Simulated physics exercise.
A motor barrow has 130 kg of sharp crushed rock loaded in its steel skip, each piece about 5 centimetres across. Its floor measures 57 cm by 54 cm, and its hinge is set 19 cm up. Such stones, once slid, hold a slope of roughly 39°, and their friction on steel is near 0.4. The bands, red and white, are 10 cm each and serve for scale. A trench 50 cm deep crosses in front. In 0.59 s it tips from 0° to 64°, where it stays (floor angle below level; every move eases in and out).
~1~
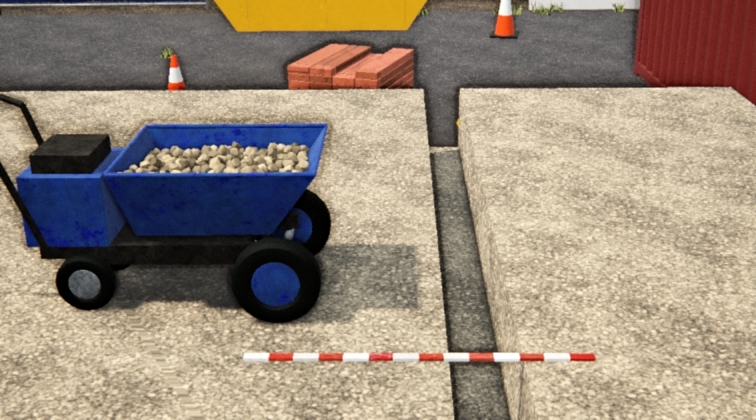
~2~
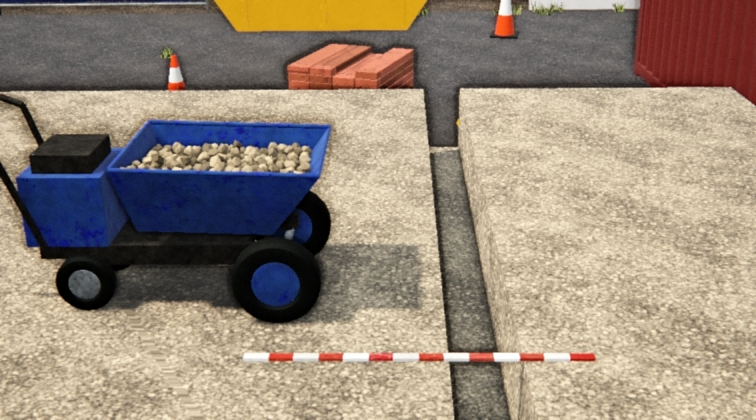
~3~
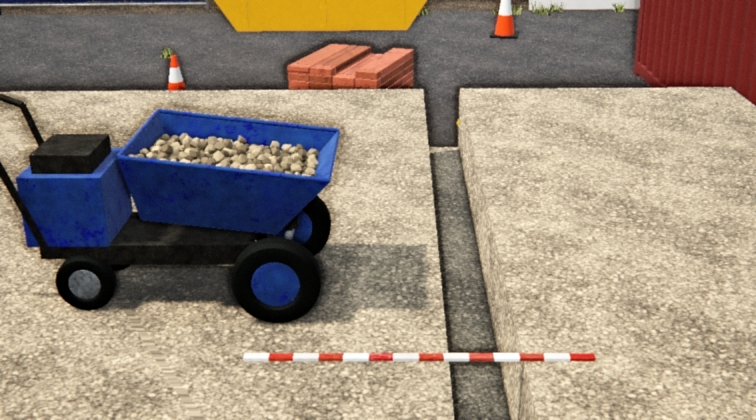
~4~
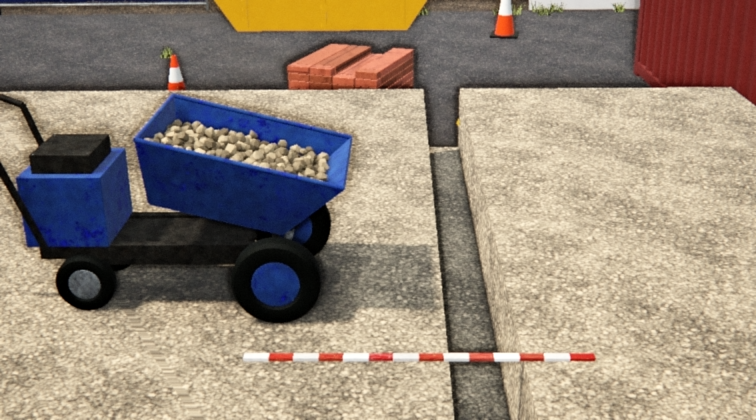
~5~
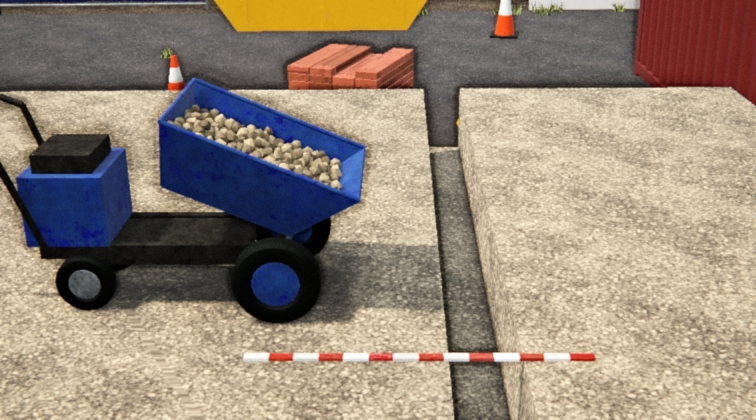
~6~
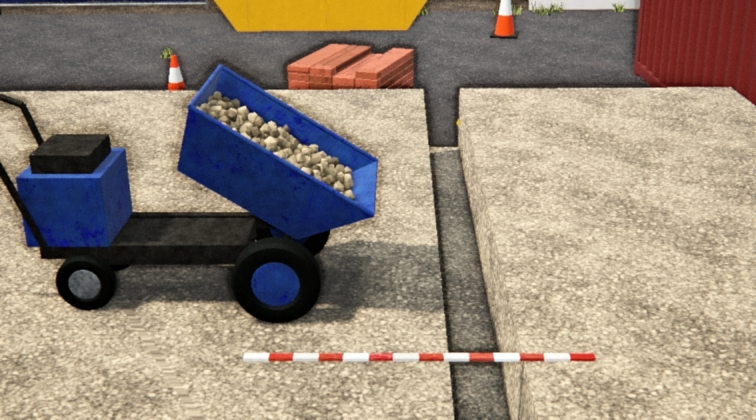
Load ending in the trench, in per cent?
47 per cent.
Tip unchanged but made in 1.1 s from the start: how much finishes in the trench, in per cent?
Close to 30 percent, then.
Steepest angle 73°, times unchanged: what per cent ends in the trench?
It comes out at about 65 percent.
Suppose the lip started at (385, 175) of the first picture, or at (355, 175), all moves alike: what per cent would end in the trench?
The first start gives about 35 per cent, the second about 50.
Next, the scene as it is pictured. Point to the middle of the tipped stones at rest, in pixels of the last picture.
Their middle is at about (471, 368).
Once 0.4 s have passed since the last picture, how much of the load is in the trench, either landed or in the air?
Some 0 per cent.
Then, 0.1 s after the last picture the floor is at 54°, 100 % in the skip; the foremost stones are at (373, 228).
Then, 0.4 s after the last picture the floor is at 64°, 91 % in the skip, 7 % short of the trench, 2 % in the trench; the foremost stones are at (460, 282).
Then, 0.7 s after the last picture the floor is at 64°, 50 % in the skip, 13 % short of the trench, 35 % in the trench, 2 % past the trench; the foremost stones are at (556, 301).
Then, 2.7 s after the last picture the floor is at 64°, 38 % in the skip, 14 % short of the trench, 47 % in the trench, 2 % past the trench; the foremost stones are at (574, 297).
